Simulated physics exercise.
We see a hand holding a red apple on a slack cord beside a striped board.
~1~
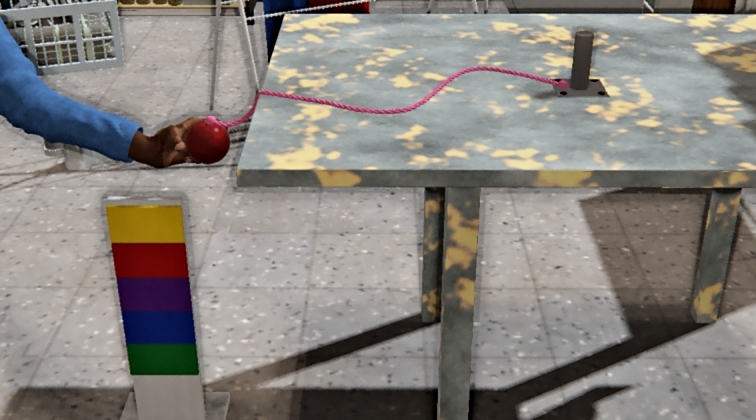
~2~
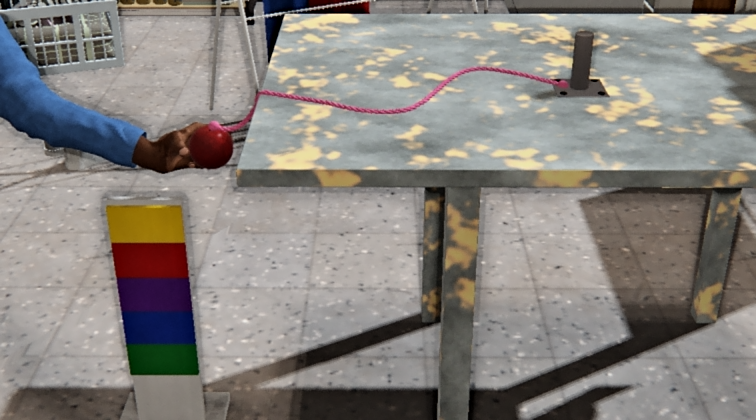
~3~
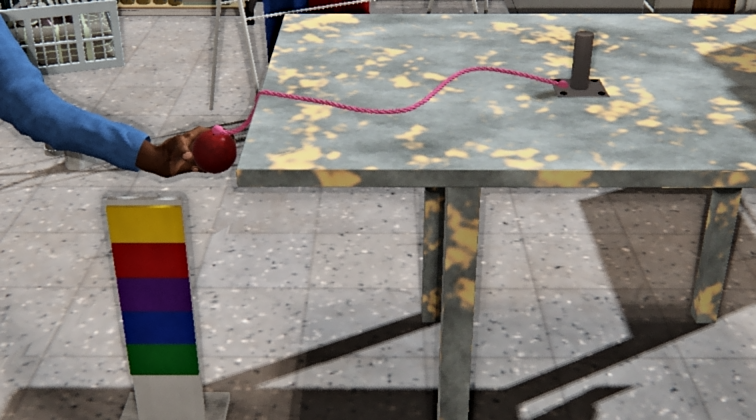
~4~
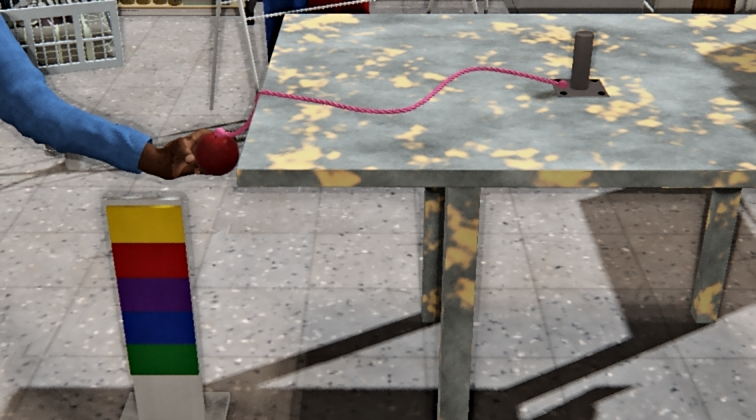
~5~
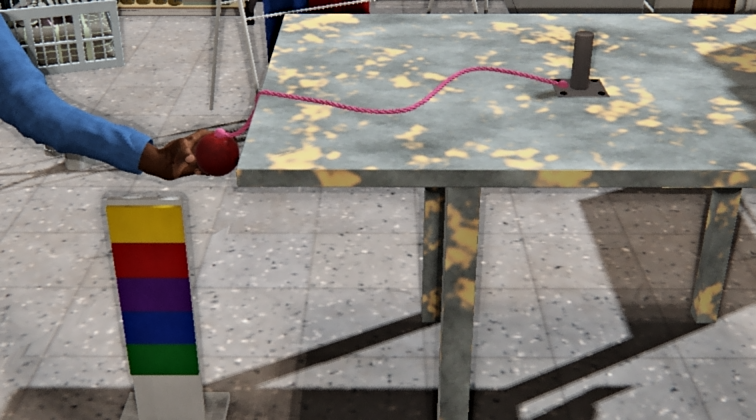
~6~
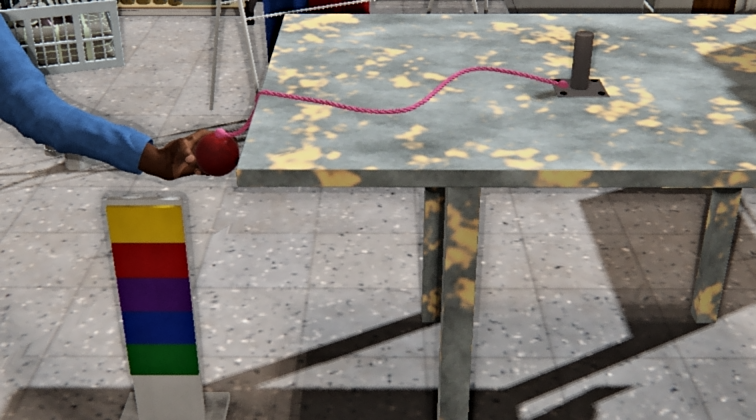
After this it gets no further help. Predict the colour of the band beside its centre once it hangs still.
I would predict red.
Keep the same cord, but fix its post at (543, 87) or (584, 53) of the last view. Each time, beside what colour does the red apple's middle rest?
Try one - purple; try two - yellow.
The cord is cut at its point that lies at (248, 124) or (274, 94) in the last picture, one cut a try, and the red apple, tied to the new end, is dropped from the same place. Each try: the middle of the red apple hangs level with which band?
Yellow; none, it hangs higher.
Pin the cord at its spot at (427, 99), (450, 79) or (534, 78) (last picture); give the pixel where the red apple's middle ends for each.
Per try (px, approx.): (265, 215), (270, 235), (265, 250).
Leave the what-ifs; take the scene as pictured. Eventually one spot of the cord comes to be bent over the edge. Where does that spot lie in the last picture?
Near (341, 107).
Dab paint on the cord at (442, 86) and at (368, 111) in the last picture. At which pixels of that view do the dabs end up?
I'd say about (398, 88) for one and about (285, 89) for the other.
Soon after, apple near (259, 243); level with red.
Then, apple near (267, 256); level with red.
At rest, apple near (264, 258); level with red. At red.
